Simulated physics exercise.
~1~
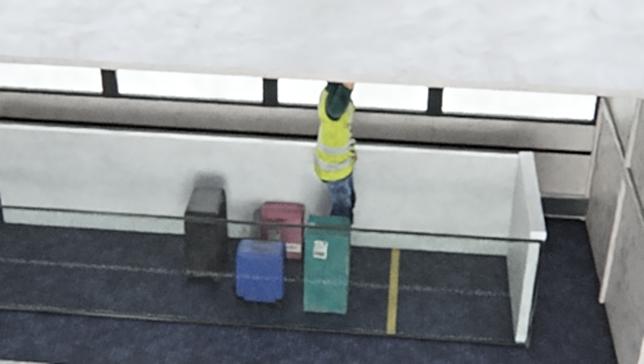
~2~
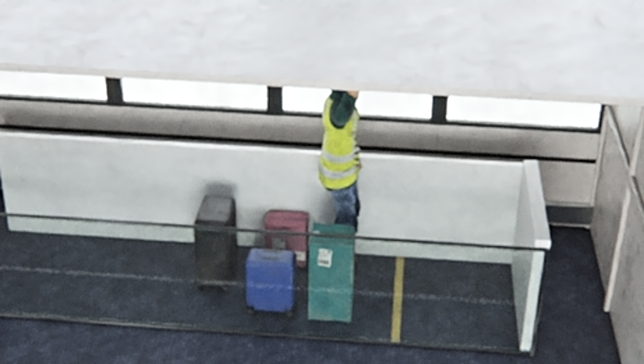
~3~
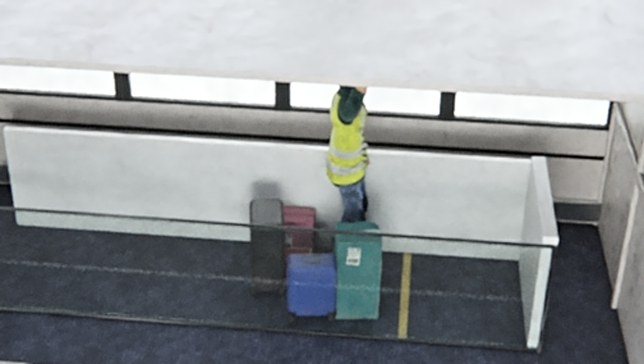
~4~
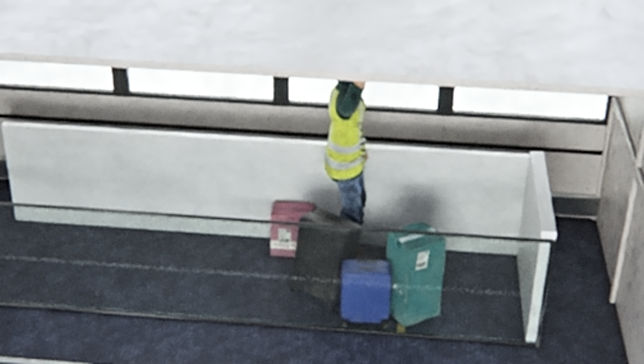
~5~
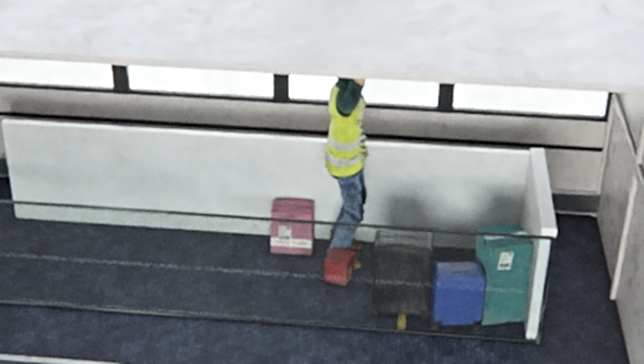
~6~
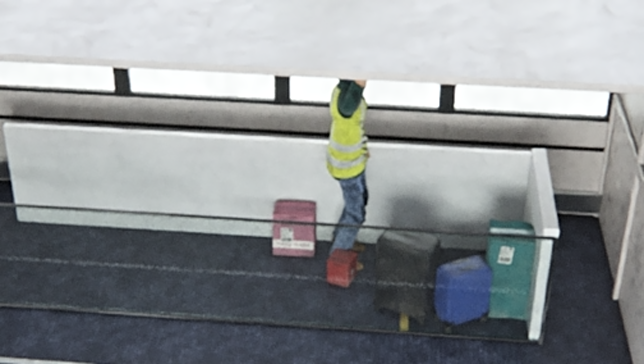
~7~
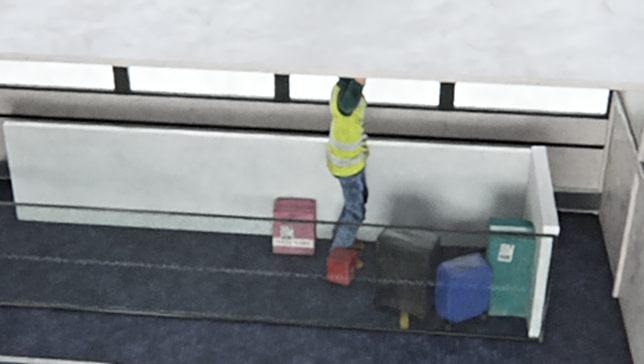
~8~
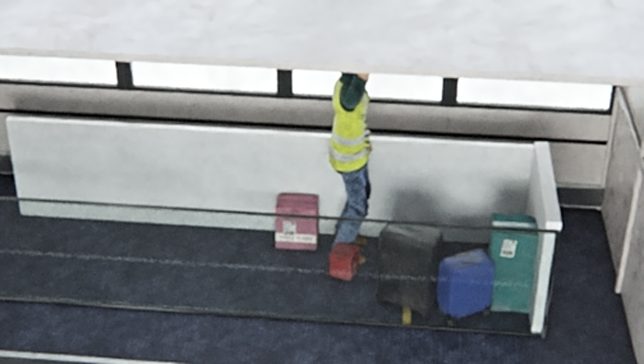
Blue, teal and black cases slide rightwards across a dark-floored bay, seen from above through a clear front panel, while a worker in a yellow vest stands with arms raised to an overhead edge. At first they cluster near the worker's legs with a pink case behind, left of a yellow floor line. The group shifts right, bunching together, and the black case leans as the bags spread out. The teal and blue cases cross the line, uncovering a red tub by the worker's feet. They settle near the right wall, with the red and pink items still left of the line.
